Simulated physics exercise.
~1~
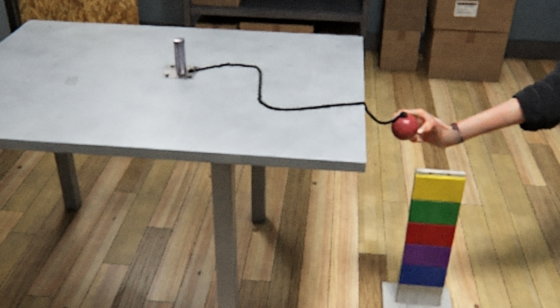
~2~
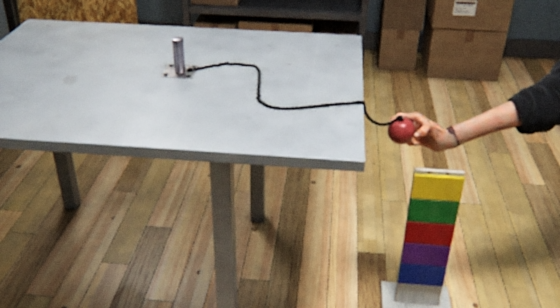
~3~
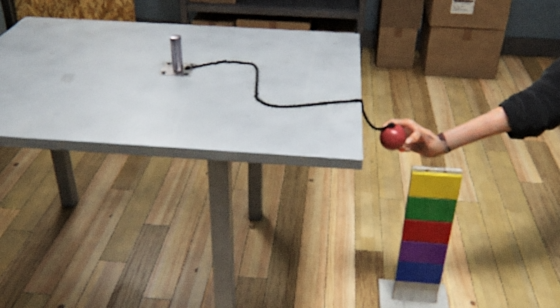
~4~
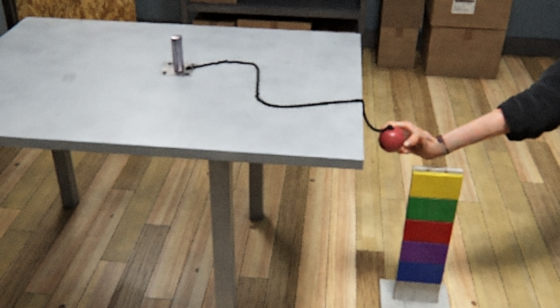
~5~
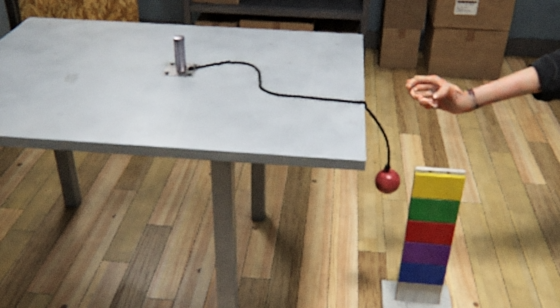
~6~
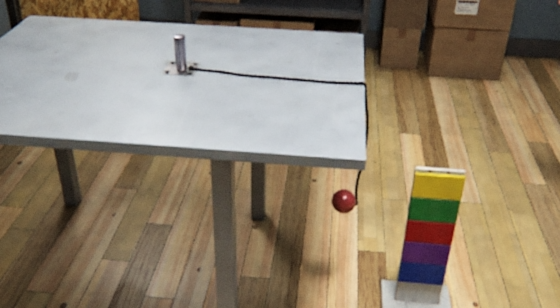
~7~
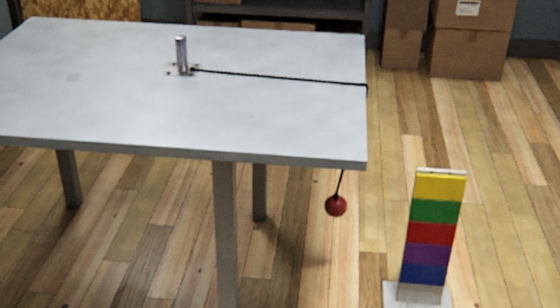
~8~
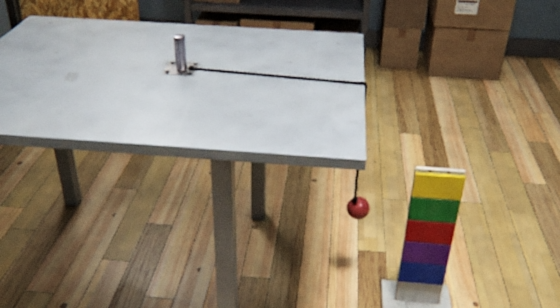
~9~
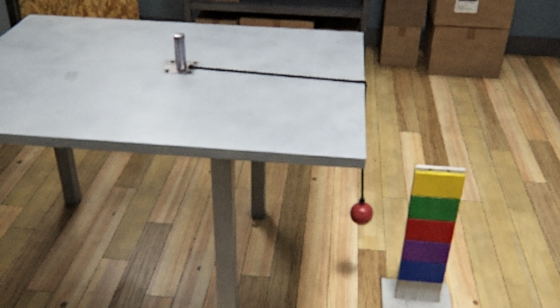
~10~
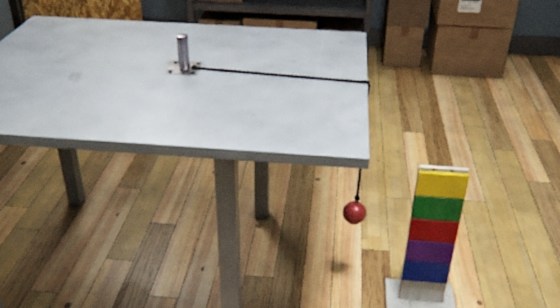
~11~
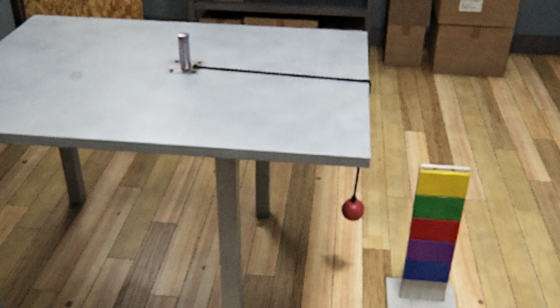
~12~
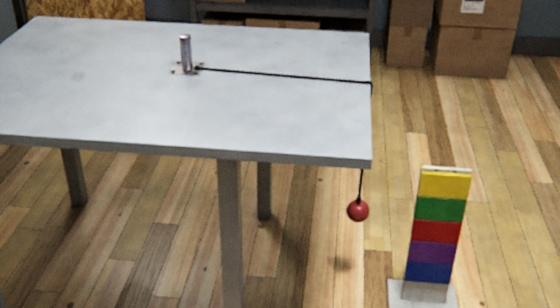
Hand releasing a red ball on a cord off a table edge, the ball dropping, swinging and hanging level with the red band.
